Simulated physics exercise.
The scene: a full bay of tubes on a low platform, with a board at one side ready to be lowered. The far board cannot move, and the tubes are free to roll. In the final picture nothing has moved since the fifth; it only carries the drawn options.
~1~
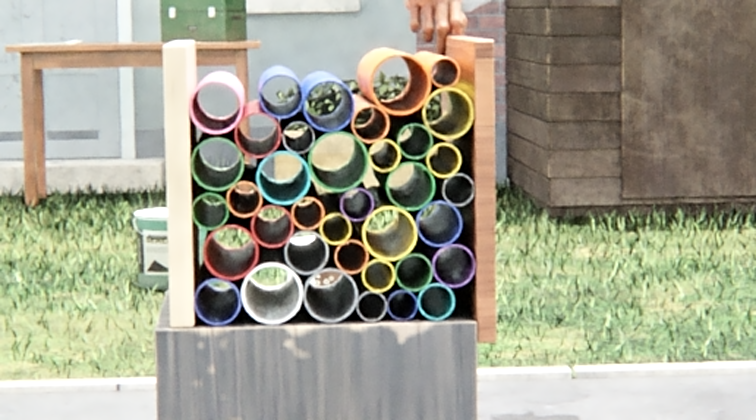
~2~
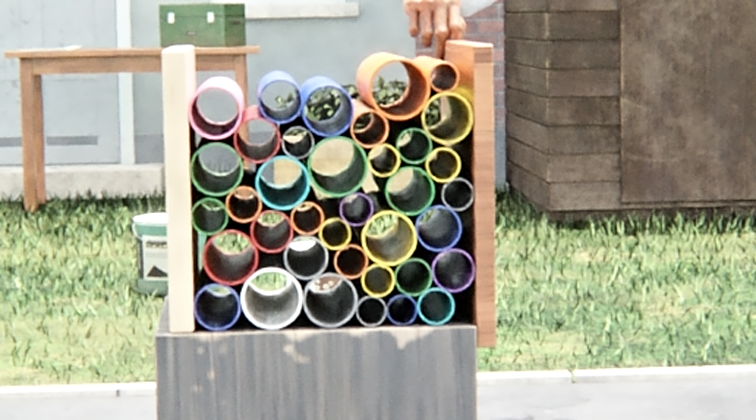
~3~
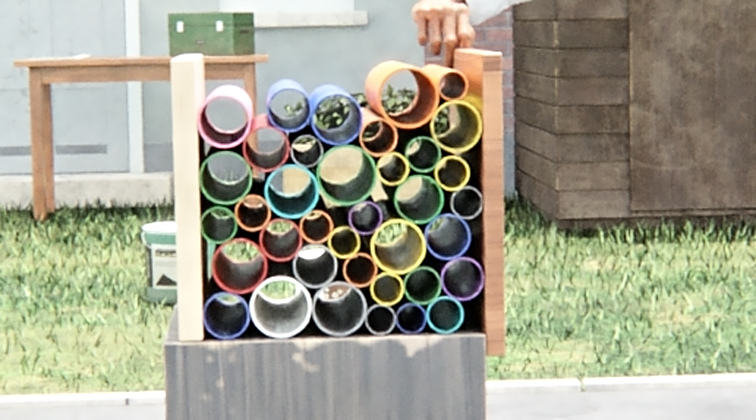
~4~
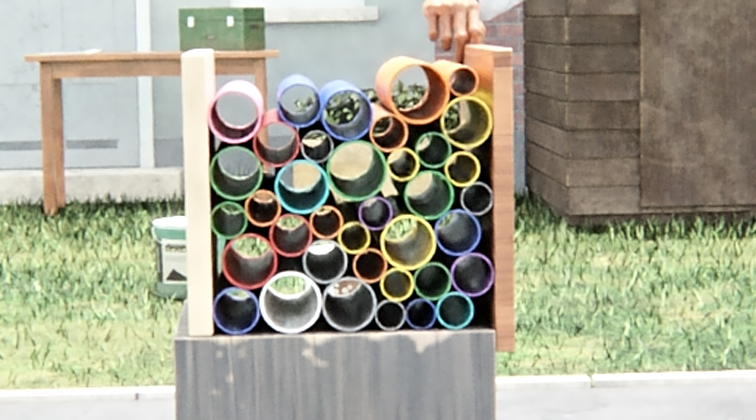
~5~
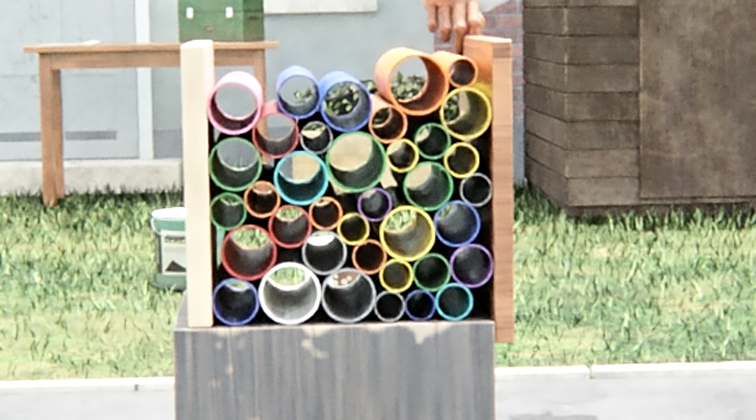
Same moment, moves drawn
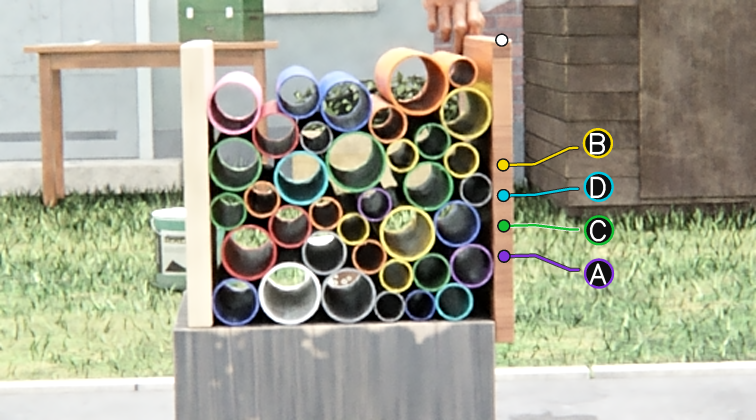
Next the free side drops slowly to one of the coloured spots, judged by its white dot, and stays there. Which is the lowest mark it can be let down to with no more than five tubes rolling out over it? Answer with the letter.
It can be let down to D.
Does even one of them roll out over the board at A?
Yes.
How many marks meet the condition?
Two of the four.
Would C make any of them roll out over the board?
Yes.
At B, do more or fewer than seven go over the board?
It loses fewer than seven.
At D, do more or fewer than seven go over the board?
Fewer than seven.
On the marked copy, A at (504, 256); B at (503, 165); C at (504, 226); D at (504, 195); the white dot at (502, 40).
Following D. Soon after the start, top of the board (492, 111).
Later, top of the board (493, 192).
In the end, top of the board (493, 195), two out over the board.
As for the rest, A six out over the board; B two out over the board; C six out over the board.
